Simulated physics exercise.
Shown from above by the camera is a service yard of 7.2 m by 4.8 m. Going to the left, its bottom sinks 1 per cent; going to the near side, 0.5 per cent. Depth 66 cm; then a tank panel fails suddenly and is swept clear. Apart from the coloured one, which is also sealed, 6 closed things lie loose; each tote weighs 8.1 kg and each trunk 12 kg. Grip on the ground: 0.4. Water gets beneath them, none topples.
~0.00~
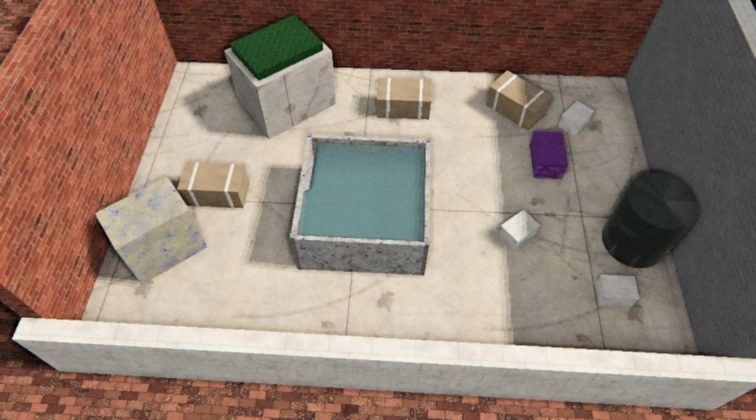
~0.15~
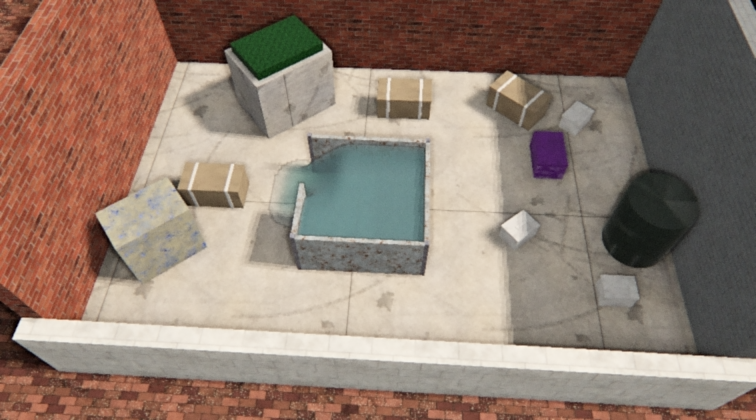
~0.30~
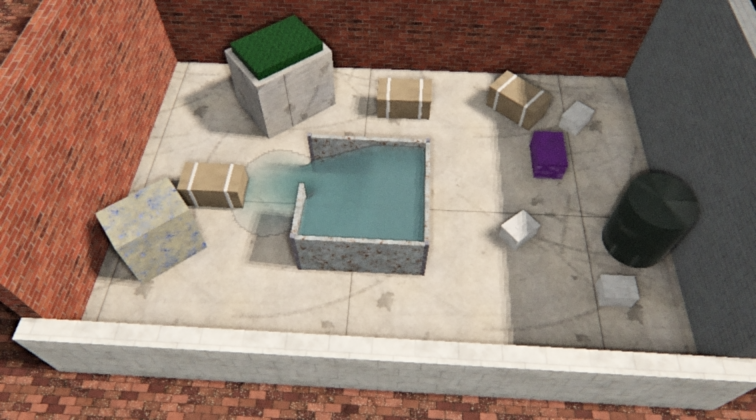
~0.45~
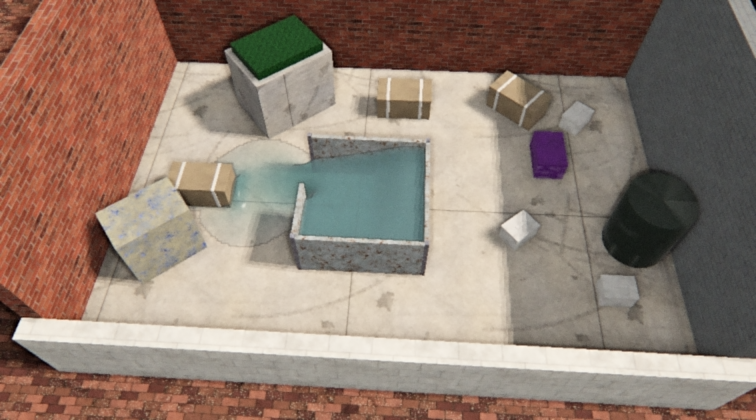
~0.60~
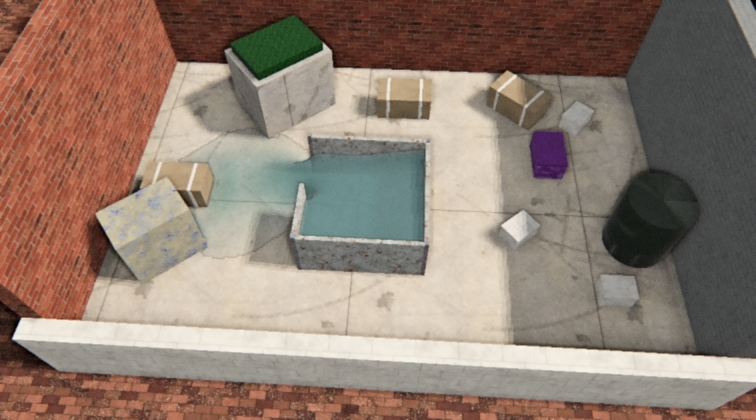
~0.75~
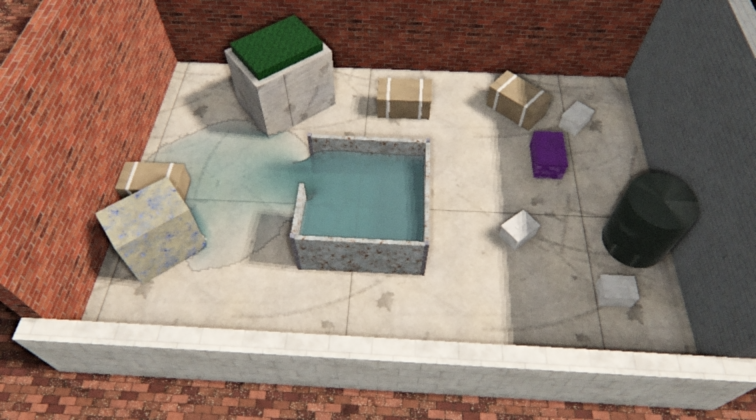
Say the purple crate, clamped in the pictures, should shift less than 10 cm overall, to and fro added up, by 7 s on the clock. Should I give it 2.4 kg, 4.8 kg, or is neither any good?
I would pick 2.4 kg.
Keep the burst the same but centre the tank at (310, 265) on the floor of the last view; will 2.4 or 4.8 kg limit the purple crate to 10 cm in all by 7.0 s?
Then the smaller load will do.
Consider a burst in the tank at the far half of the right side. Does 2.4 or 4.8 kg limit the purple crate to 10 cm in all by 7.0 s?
Then both masses fall short.
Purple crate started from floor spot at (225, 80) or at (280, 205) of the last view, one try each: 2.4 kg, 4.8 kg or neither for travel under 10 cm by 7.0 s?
First spot: No mass works; second spot: No mass works.
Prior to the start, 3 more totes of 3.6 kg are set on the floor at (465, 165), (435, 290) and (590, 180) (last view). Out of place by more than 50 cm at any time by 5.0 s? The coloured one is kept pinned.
Going through them in that order, the answers are not too far, not too far and not too far.
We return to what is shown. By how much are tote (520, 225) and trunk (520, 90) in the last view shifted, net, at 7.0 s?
So the first is off by 0 centimetres, the second by 0 centimetres.
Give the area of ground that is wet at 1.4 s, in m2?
Flooded: Near 9.5 m2.
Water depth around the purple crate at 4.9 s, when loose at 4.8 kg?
Around 0 cm.
After 1.4 s the purple crate would be 0 cm from its start with 2.4 kg and 0 cm from its start with 4.8 kg; 0 cm of water round it then.
After 3.1 s the purple crate would be 0 cm from its start with 2.4 kg and 0 cm from its start with 4.8 kg; 0 cm of water round it then.
After 4.9 s the purple crate would be 0 cm from its start with 2.4 kg and 0 cm from its start with 4.8 kg; 0 cm of water round it then.
After 7.0 s the purple crate would be 0 cm from its start with 2.4 kg and 0 cm from its start with 4.8 kg; 1 cm of water round it then.
